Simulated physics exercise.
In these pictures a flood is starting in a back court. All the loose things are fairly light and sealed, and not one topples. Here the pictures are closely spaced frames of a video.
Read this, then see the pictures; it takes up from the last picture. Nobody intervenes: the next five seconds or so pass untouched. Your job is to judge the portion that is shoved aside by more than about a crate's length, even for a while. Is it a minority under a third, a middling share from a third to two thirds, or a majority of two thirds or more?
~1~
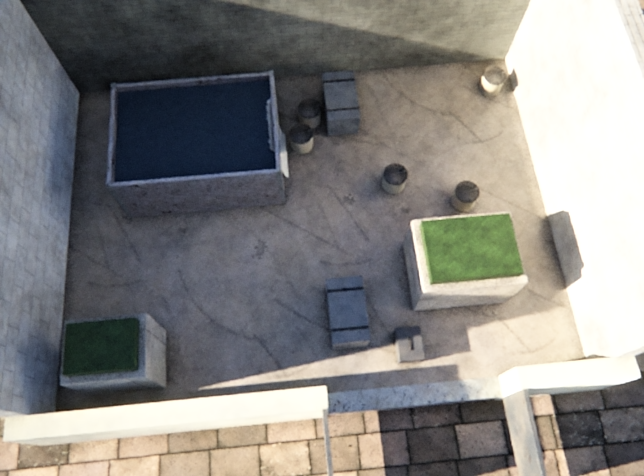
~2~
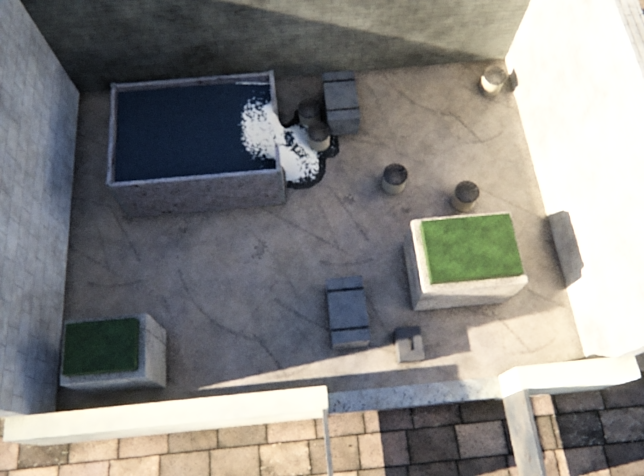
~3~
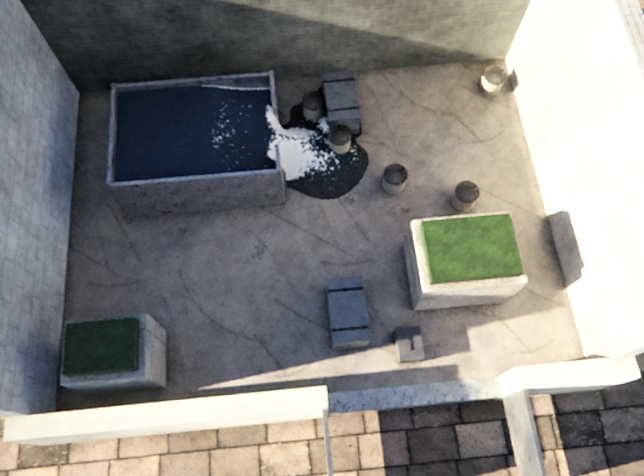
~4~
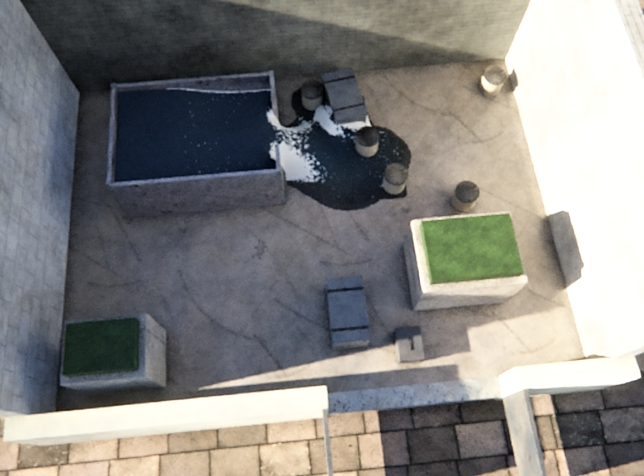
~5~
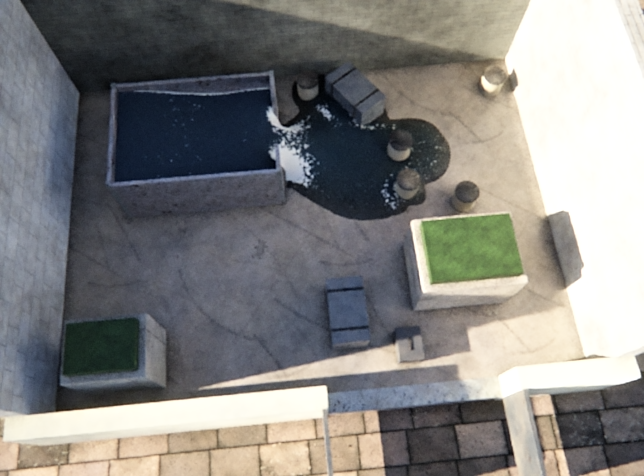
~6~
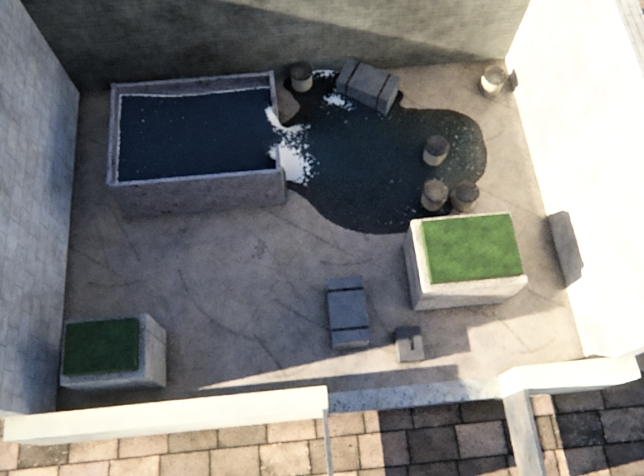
Portion: No less than two thirds.
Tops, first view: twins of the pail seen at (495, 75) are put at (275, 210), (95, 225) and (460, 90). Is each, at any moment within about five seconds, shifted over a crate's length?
In sequence: Doesn't go far, doesn't go far, pushed clear.
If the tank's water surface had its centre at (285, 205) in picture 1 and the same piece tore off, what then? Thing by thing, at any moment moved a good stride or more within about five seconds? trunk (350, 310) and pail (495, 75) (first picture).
Lab note, in listed order: Full stretch not covered; full stretch covered.
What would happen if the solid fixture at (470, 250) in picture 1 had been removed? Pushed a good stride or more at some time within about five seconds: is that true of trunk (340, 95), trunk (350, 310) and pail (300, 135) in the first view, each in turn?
Went the distance; fell short; went the distance.
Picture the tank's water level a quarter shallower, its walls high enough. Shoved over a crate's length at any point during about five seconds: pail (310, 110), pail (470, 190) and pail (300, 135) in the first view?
One after the other: Moved that far, yes, moved that far.
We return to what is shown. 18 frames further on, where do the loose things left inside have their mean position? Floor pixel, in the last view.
The mean position lies close to (424, 253).
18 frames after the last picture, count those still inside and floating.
Counting them up gives 4.
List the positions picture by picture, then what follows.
A pail at (301, 133) rests on the ground; a pail at (309, 108), on the bottom; 0 of 8 have shifted, in the first picture.
A pail at (319, 131), on the bottom, close to its start; a pail at (309, 108) rests on the ground; 1 of 8 have shifted, in the second picture.
A pail at (340, 135), on the bottom, a stride from its start; a pail at (314, 100), on the bottom, close to its start; 2 of 8 have shifted, in the third picture.
A pail at (368, 136) floats, a stride from its start; a pail at (312, 89), on the bottom, close to its start; 3 of 8 have shifted, in the fourth picture.
A pail at (401, 140) floats, a stride from its start; a pail at (308, 79), on the bottom, a stride from its start; 4 of 8 have shifted, in the fifth picture.
A pail at (438, 145), afloat, far from its start; a pail at (301, 71), on the bottom, a stride from its start; 4 of 8 have shifted, in the sixth picture.
A moment on, 5 of 8 are well off their spots; 2 afloat.
Next, 5 of 8 are well off their spots; 3 afloat.
Later, 6 of 8 are well off their spots; 4 afloat.
In the end, 7 of 8 are well off their spots, and 7 have been at some point; 3 afloat.
